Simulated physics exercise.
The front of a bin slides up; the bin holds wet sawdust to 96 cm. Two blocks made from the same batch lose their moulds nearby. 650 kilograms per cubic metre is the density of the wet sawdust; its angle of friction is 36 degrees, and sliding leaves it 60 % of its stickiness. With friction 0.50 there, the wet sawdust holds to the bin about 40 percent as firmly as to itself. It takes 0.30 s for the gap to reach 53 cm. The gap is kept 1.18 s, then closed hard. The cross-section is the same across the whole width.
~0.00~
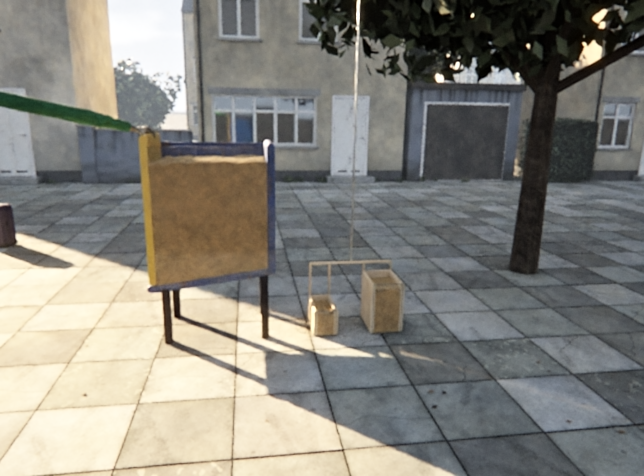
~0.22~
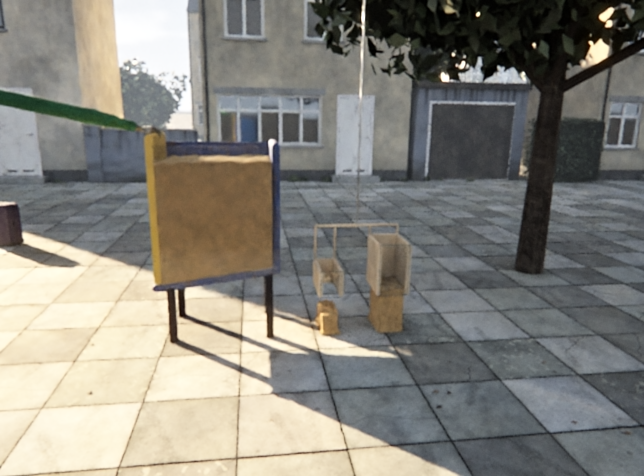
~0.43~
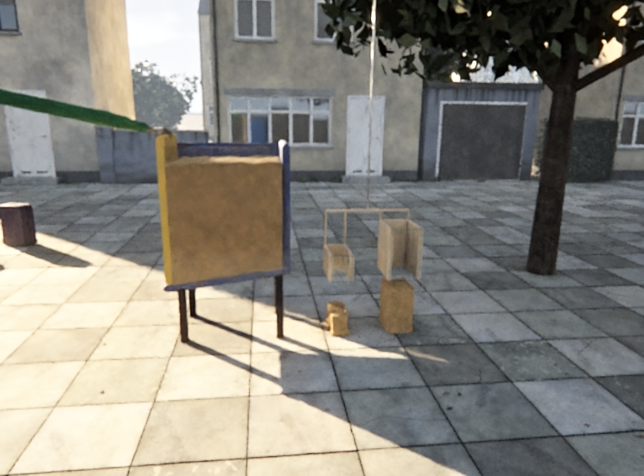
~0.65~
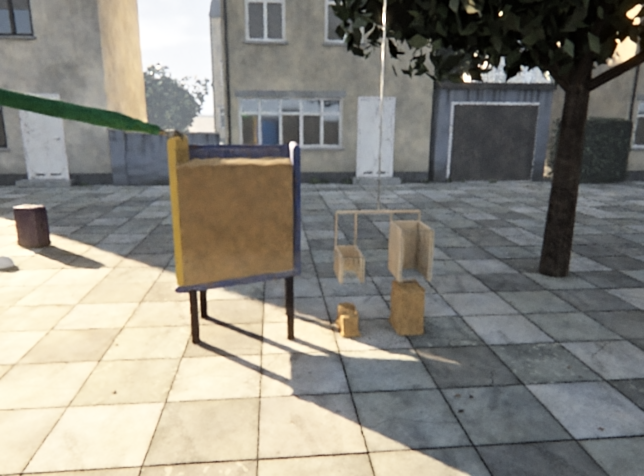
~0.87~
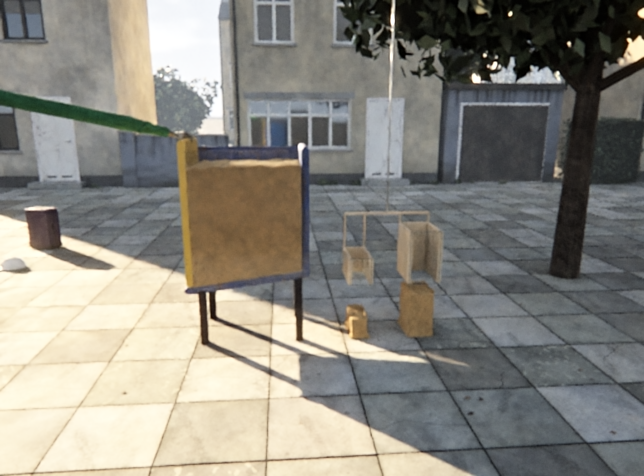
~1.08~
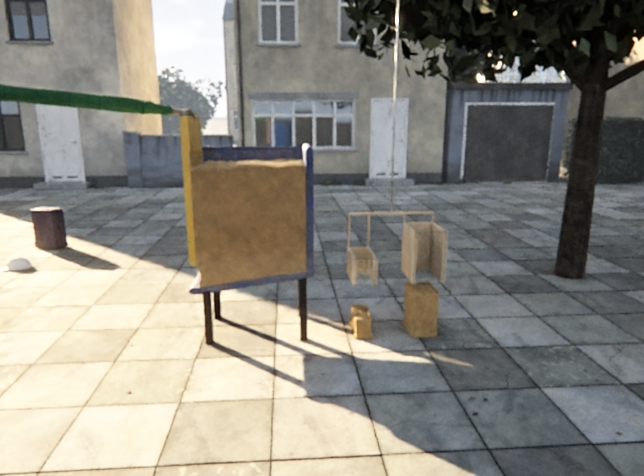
Two pale, open-sided moulds on a thin hanging frame lift off a small and a larger tan block standing on grey paving, then hang above them. The view, from standing height in a sunlit square before beige houses, turns slightly left, so everything drifts right. Left of the blocks, a blue and yellow bin on dark legs shows its tan, packed contents, which look unchanged.
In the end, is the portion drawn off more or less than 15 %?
Prediction: Not reaching 15 per cent.
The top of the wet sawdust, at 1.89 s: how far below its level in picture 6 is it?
I'd say near 0 centimetres.
After 1.45 s, the hatch is 53 cm open and 0 % is out.
After 1.89 s, the hatch is 53 cm open and 0 % is out.
After 2.32 s, the hatch is 53 cm open and 0 % is out.
After 2.76 s, the hatch is 13 cm open and 4 % is out.
After 3.35 s, the hatch is shut and 4 % is out.
